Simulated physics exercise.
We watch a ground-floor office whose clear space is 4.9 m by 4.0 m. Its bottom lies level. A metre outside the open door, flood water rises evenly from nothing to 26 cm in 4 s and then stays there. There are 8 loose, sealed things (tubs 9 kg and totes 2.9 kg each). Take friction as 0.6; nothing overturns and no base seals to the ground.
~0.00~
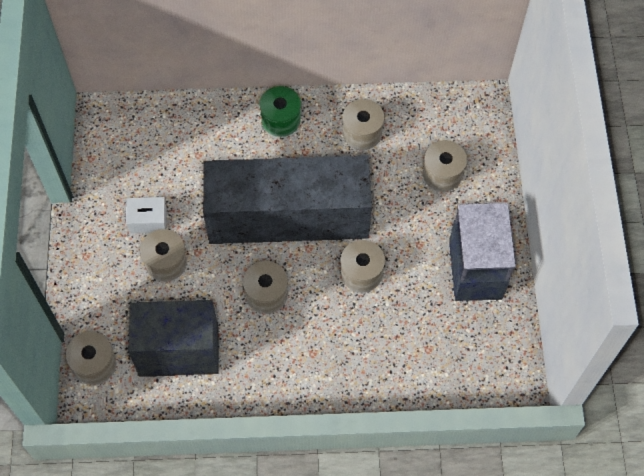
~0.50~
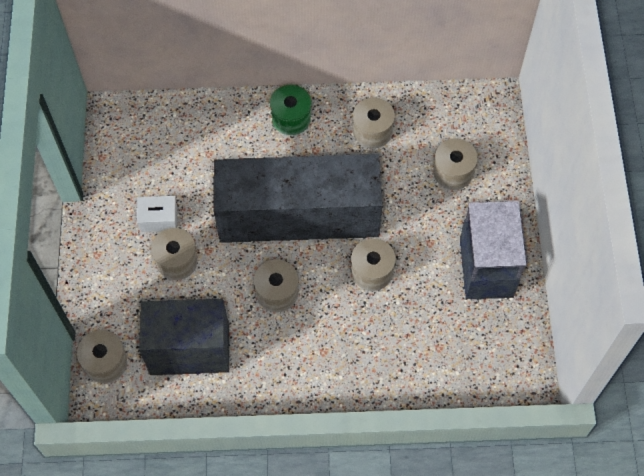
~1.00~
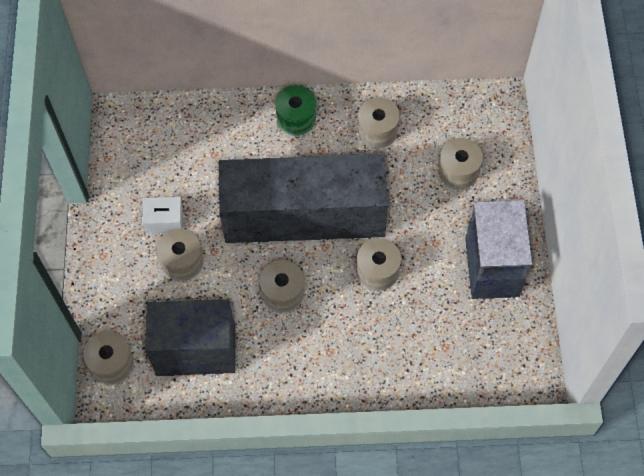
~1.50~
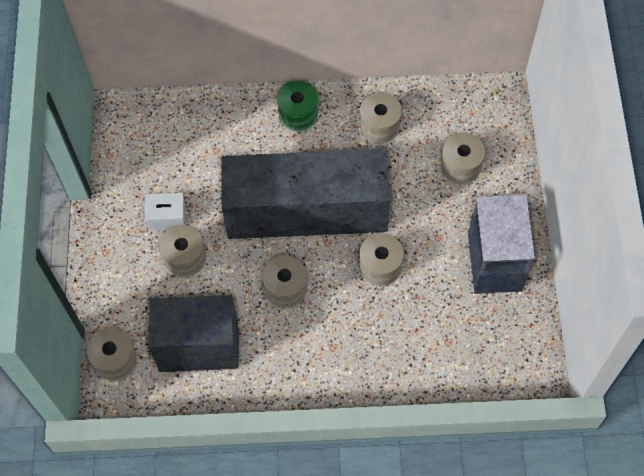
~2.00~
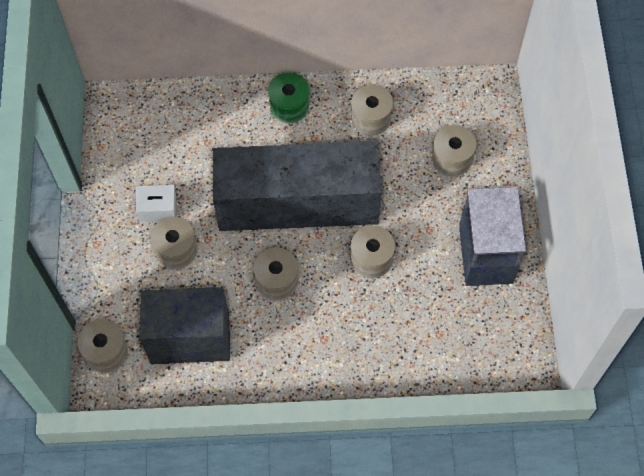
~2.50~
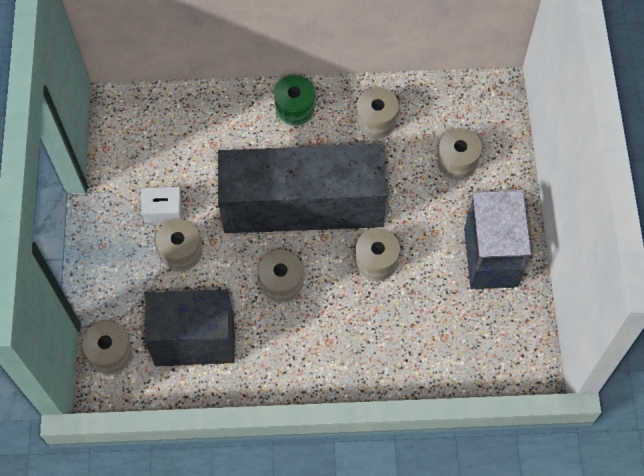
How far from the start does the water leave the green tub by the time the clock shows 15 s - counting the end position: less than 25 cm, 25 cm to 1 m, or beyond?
The green tub moves a short way.
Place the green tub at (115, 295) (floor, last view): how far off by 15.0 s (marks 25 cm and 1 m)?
It travels far.
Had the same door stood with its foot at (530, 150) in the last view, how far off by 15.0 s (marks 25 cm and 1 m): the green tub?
Then the green tub ends far away.
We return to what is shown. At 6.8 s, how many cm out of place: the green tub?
About 60 cm.
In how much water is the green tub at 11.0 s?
Roughly 11 cm.
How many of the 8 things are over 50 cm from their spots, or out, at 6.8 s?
I count 5.
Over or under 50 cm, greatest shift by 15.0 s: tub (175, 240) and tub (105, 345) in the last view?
In turn: Over, less.
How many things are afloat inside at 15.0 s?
I count 8.
After 3.5 s the green tub is near (294, 93), 0.0 m from its start, aground; 0 afloat.
After 6.8 s the green tub is near (345, 96), 0.6 m from its start, aground; 3 afloat.
After 11.0 s the green tub is near (247, 134), 0.7 m from its start, afloat; 8 afloat.
After 15.0 s the green tub is near (278, 129), 0.5 m from its start, afloat; 8 afloat.
